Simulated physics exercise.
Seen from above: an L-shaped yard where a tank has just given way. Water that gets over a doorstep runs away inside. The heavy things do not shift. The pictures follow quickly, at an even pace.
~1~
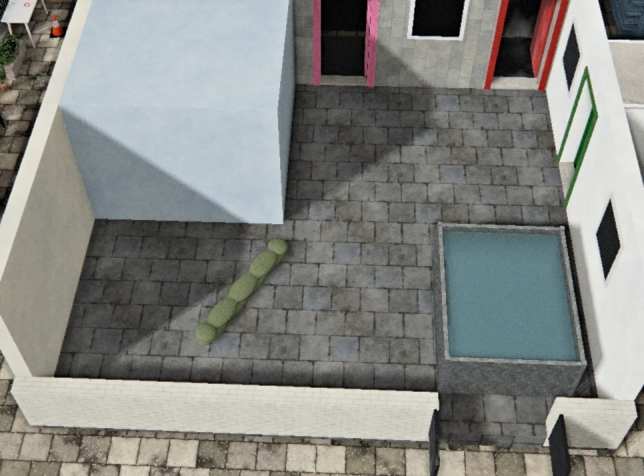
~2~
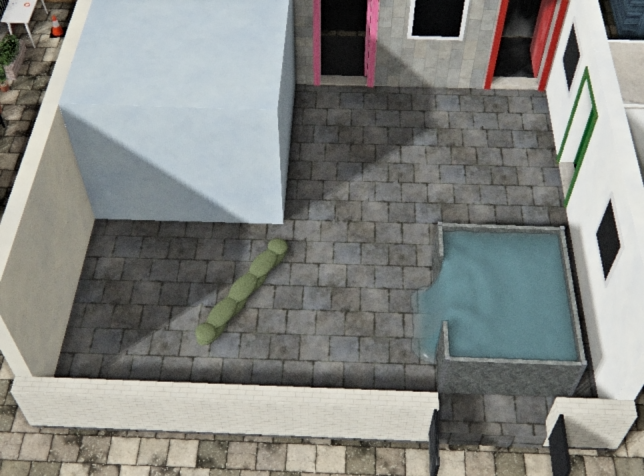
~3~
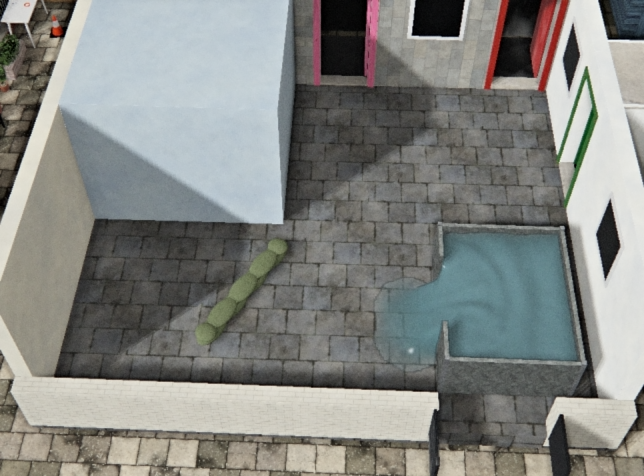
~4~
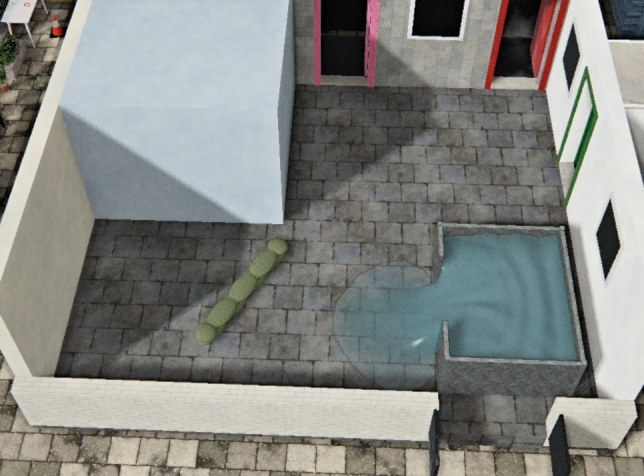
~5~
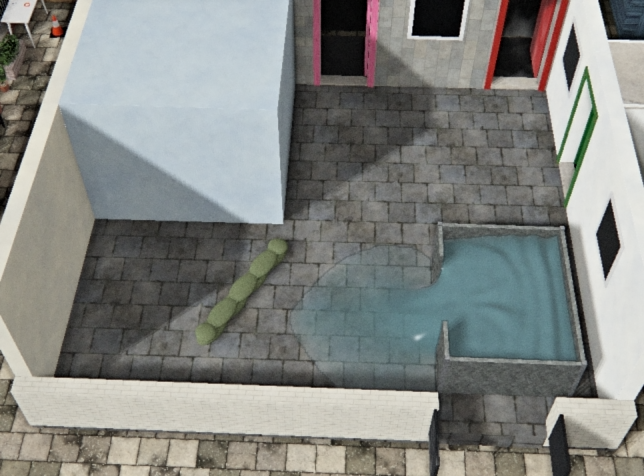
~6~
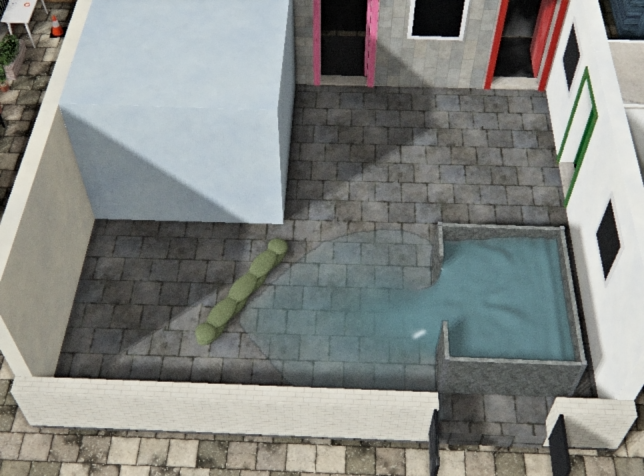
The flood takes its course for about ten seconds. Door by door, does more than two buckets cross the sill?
The red door holds within the limit; the pink door floods; the green door holds within the limit.
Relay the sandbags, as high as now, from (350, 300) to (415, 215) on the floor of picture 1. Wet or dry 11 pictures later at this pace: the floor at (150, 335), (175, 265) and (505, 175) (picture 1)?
One after the other: Covered, flooded, free of water.
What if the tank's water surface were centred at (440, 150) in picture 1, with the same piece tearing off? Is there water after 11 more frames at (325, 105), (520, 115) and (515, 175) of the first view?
In that order: Flooded, no water, dry.
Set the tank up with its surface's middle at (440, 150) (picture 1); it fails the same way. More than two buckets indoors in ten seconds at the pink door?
Then: Pink door goes over.
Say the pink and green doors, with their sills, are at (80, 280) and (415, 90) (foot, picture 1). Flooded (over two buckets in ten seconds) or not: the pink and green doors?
Pink is over, green keeps below it.
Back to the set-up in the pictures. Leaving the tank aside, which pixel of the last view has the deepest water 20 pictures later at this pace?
At about (149, 221).
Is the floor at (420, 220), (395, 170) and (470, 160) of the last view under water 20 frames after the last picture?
In that order: Dry, no water, free of water.
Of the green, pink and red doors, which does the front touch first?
It is the one in pink.
A moment on, water covers 35 % of the floor; the red door not reached, the pink door not reached, the green door not reached.
Next, water covers 50 % of the floor; the red door not reached, the pink door not reached, the green door not reached.
Then, water covers 55 % of the floor; the red door not reached, the pink door under two buckets in, the green door not reached.
Later, water covers 70 % of the floor; the red door not reached, the pink door over two buckets in, the green door not reached.
In the end, water covers 95 % of the floor; the red door under two buckets in, the pink door far over two buckets in, the green door wet at the sill, nothing in.
